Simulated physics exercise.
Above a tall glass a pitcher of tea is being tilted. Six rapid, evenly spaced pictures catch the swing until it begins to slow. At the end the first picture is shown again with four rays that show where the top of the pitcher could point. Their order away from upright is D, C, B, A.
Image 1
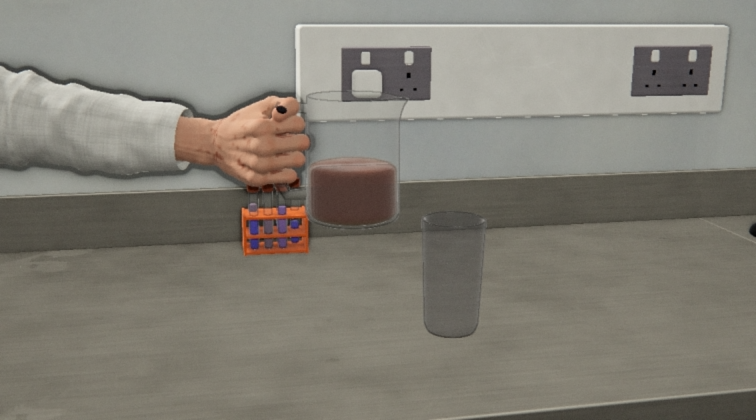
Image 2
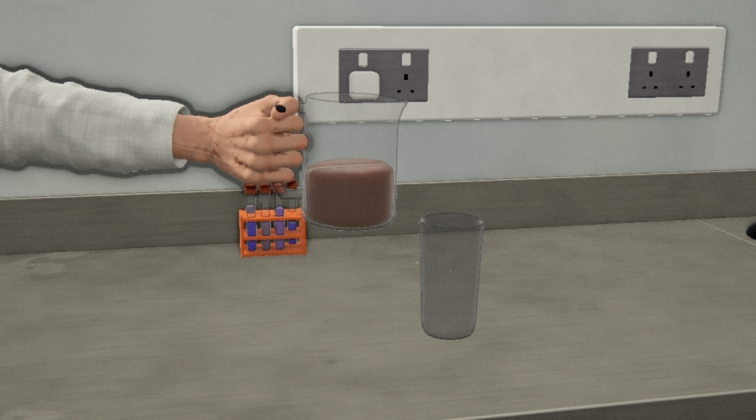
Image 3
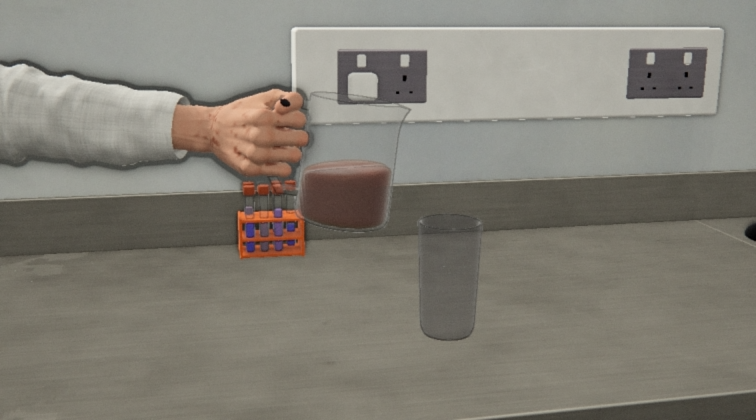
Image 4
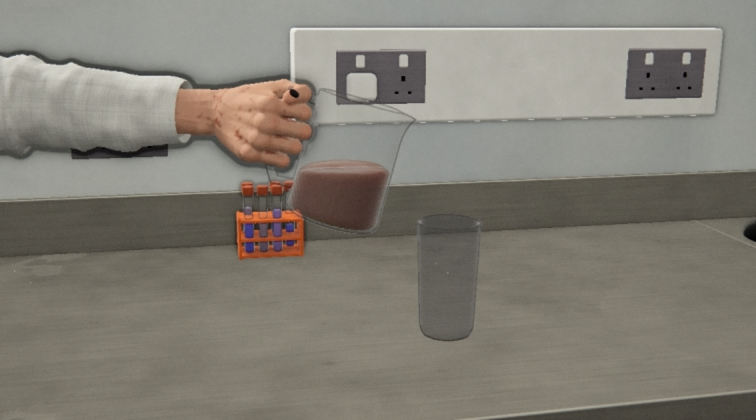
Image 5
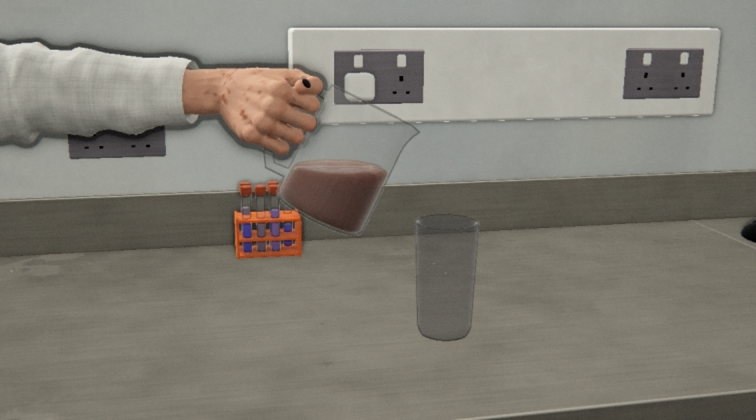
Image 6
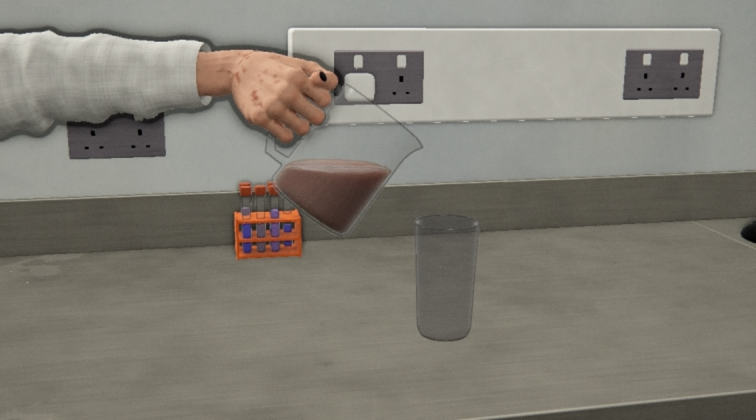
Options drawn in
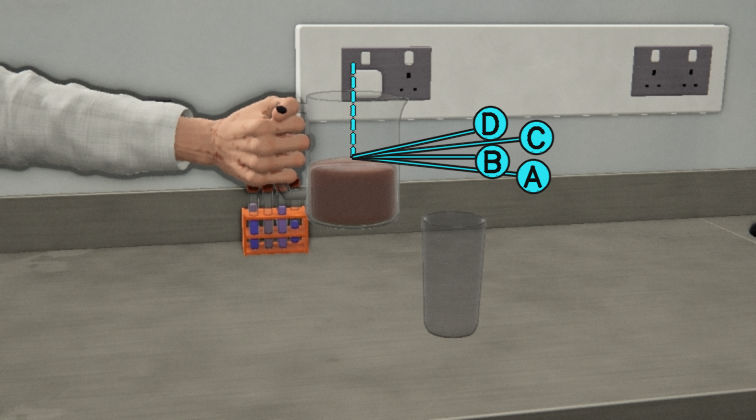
We see a hand on the left holding a clear pitcher of reddish-brown liquid above an empty tall glass on a counter, first upright, then gradually tilting it to the right, with the liquid staying inside.
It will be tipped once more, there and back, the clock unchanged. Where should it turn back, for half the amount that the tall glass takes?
Line D does it best.
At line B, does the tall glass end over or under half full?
Over half.
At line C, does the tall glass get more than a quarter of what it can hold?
Yes, clearly.
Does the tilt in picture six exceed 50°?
No, it does not.
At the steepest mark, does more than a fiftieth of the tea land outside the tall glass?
Yes, it does.
On the marked copy, A at (517, 174); B at (475, 156); C at (519, 139); D at (474, 130).
For line A, the tall glass ends with about 69 % of what it can hold; 23 % of the tea is spilt.
For line B, the tall glass ends with about 77 % of what it can hold; 3 % of the tea is spilt.
For line C, the tall glass ends with about 65 % of what it can hold.
For line D, the tall glass ends with about 49 % of what it can hold.
